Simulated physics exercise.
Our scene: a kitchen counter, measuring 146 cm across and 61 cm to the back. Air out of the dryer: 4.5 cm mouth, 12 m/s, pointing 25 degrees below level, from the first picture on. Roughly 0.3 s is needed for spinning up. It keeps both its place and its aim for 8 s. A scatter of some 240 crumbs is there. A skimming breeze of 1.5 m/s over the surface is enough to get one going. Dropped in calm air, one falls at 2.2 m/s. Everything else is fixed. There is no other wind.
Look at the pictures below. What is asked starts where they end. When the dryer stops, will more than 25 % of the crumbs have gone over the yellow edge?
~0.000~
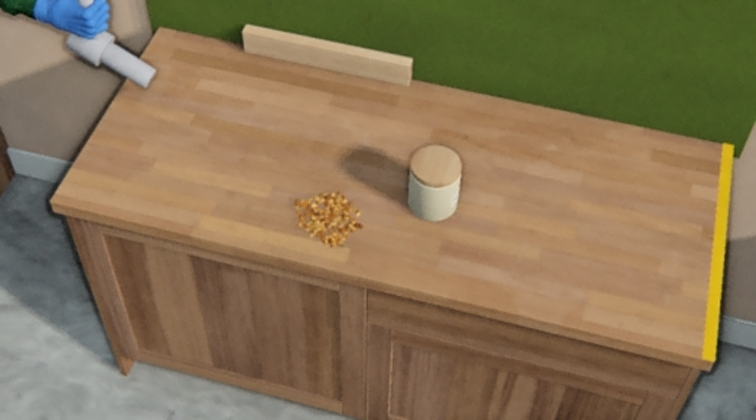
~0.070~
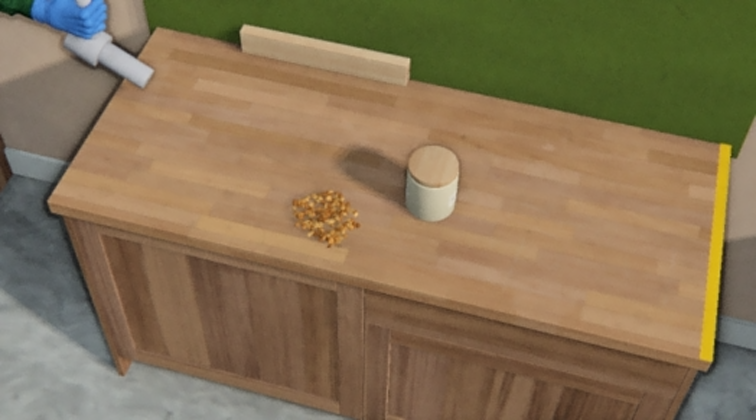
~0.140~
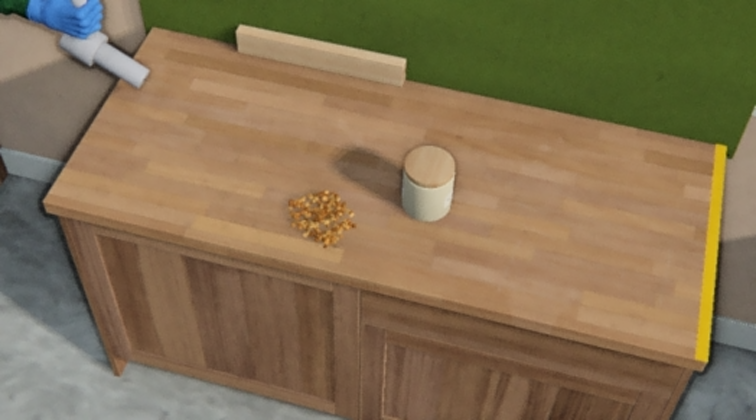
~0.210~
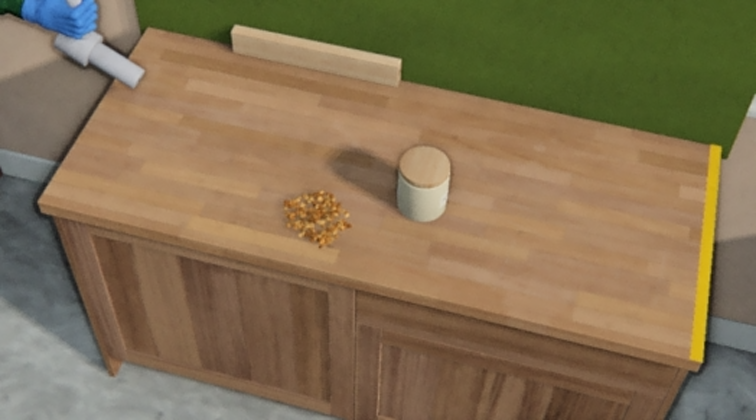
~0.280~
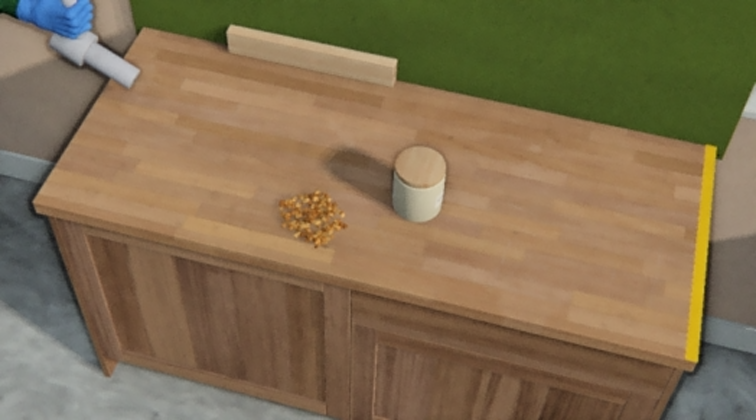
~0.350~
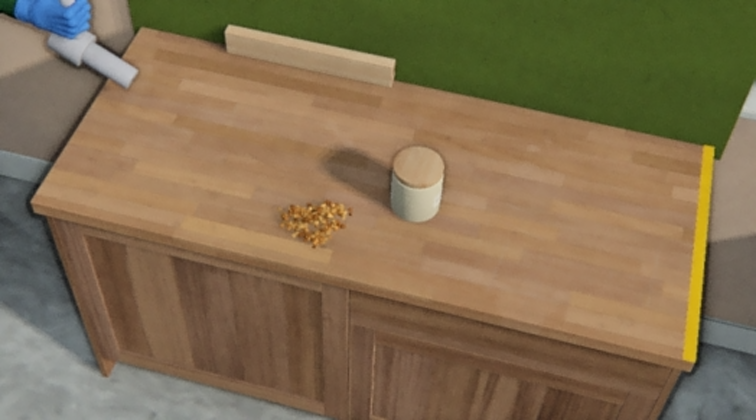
Threshold not crossed.
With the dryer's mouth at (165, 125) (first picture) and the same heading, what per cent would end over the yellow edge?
My estimate is close to 30 percent.
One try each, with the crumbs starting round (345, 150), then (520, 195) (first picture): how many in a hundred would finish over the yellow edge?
Results, one try each: 70 %, 40 %.
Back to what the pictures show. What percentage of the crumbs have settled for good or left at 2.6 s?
That works out to some 100 %.
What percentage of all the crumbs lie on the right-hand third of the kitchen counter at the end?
Something close to 2 % ends up there.
After 1.6 s the count stands so, 0 % are over the yellow edge.
After 2.6 s the count stands so, 0 % are over the yellow edge.
After 4.4 s the count stands so, 0 % are over the yellow edge.
After 8.0 s, at the end, 0 % are over the yellow edge.
